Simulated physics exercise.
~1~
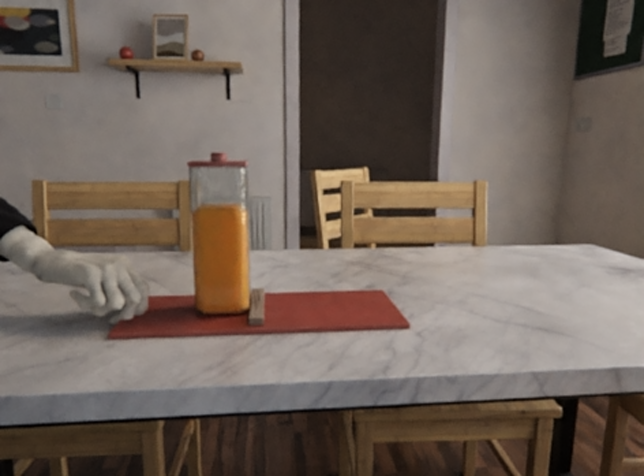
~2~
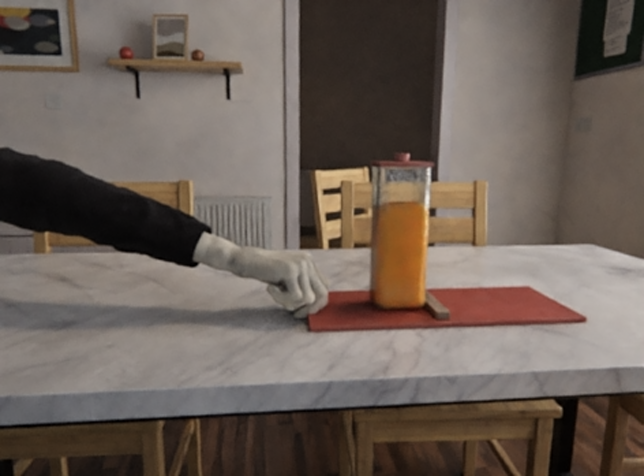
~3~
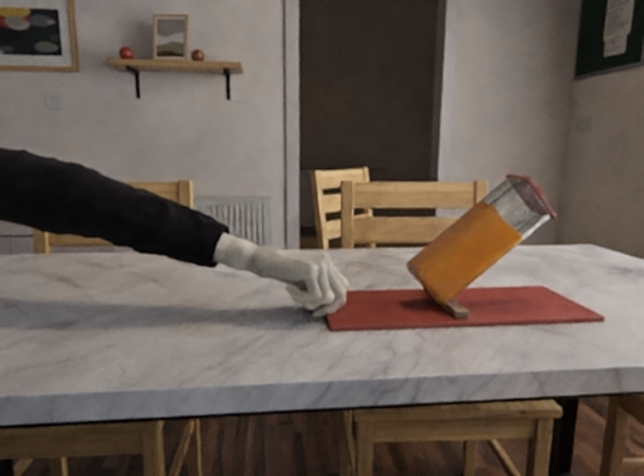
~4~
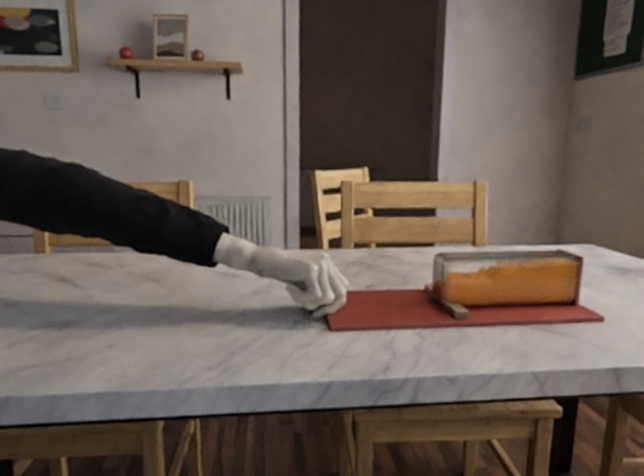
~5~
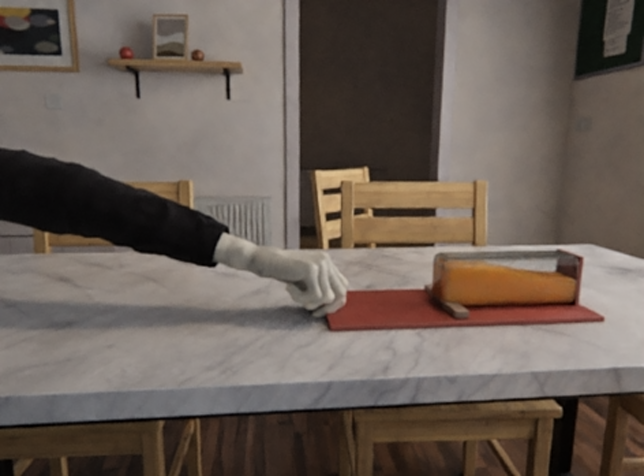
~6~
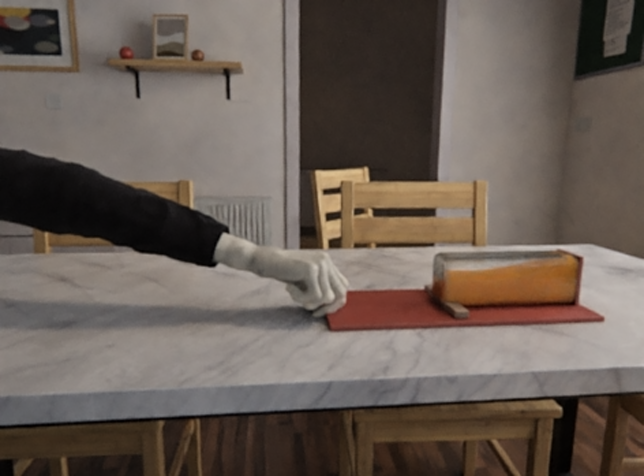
In a dim dining room seen from across a white marble table, wooden chairs stand behind the tabletop and a shelf with red fruit hangs on the pale wall. A clear container of orange juice with a red cap stands upright on a red board, beside a small wooden strip. A pale hand in a black sleeve moves the board from left to right, carrying the container along. As the board comes to rest, the container tips to the right over the strip and falls onto its side. The juice sloshes inside, and the container stays lying on the board, the hand still at its left edge.
